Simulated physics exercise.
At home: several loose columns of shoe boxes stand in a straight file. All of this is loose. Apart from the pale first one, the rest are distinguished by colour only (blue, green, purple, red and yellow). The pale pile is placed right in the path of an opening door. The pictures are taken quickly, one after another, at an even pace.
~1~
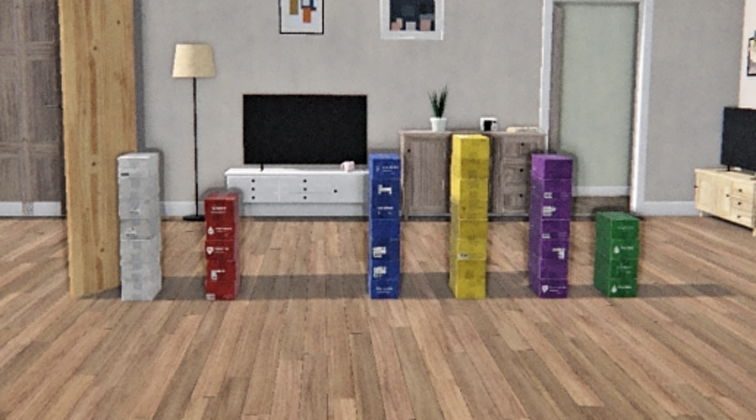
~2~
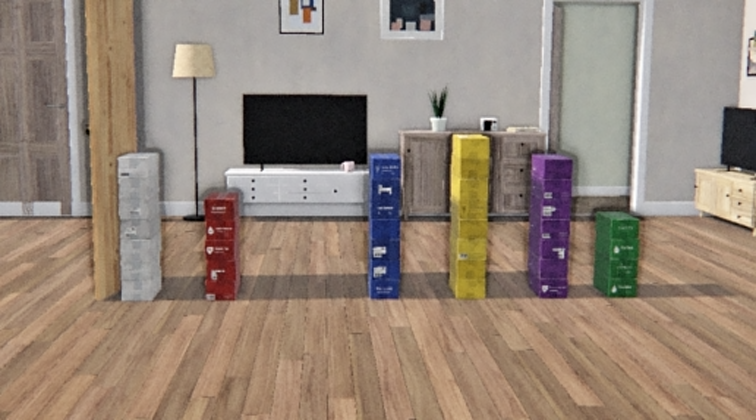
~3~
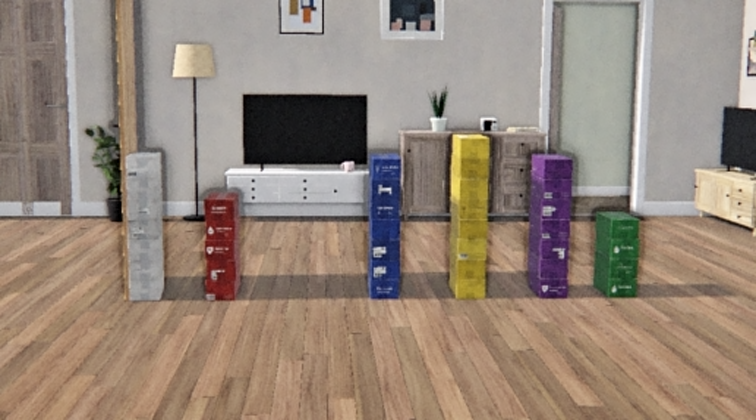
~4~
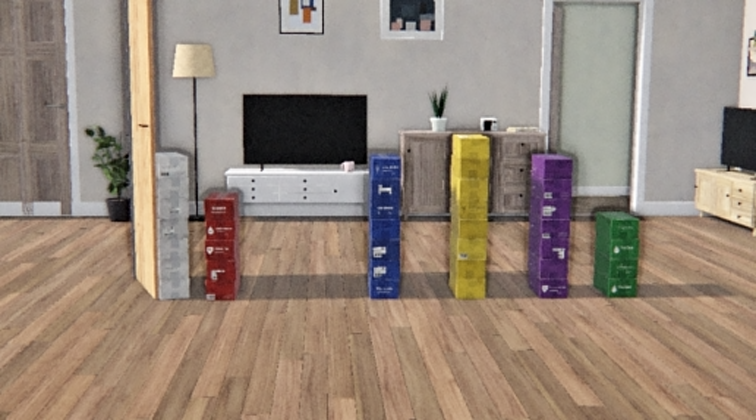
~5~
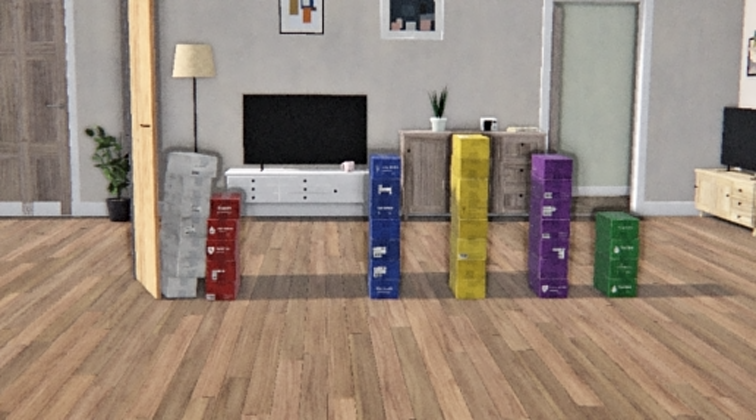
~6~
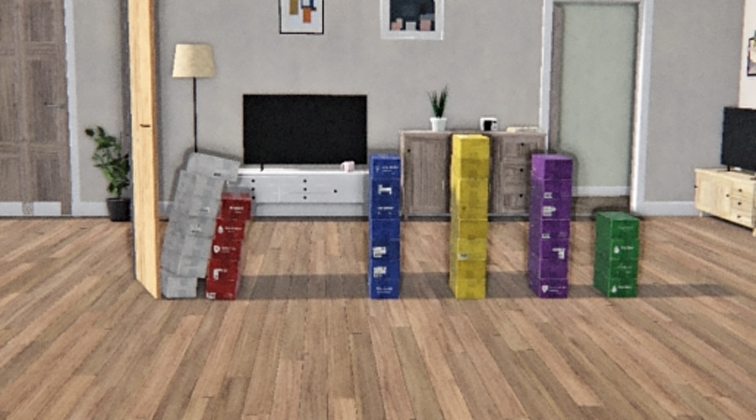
Wooden door edge swinging in from the left and pushing a pale stack of boxes, which leans right against the tilting red stack.
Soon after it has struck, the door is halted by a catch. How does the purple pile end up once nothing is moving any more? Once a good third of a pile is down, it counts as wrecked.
The purple pile stays largely upright.
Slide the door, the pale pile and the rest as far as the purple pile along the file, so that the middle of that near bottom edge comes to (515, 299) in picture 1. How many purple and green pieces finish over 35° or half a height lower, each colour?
I'd put purple at 0 and green at 0.
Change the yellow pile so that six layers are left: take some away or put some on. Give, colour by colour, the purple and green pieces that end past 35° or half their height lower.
Colour by colour, the counts come to purple 0 and green 0.
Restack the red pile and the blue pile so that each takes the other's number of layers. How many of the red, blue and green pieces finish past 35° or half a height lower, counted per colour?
Once things settle, you'd count red 7, blue 4, green 0 down.
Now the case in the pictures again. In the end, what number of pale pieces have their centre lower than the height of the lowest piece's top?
Altogether it is 5.
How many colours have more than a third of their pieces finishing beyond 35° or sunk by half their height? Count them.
Going colour by colour, I get 1.
Just after the last frame, 1 of the pale pile down; none of the 7 purple boxes down (0 of 31 in all colours); top purple box unmoved; top red box tilted a little.
A moment on, 6 of the pale pile down; none of the 7 purple boxes down (1 of 31 in all colours); top purple box unmoved; top red box tilted well over, half its height lower.
Further on, 6 of the pale pile down; none of the 7 purple boxes down (5 of 31 in all colours); top purple box unmoved; top red box on its side.
When it is over, 6 of the pale pile down; none of the 7 purple boxes down (5 of 31 in all colours); top purple box unmoved; top red box on its side. In pixels of the last frame, middles, top purple box near (552, 167), top red box near (349, 280).
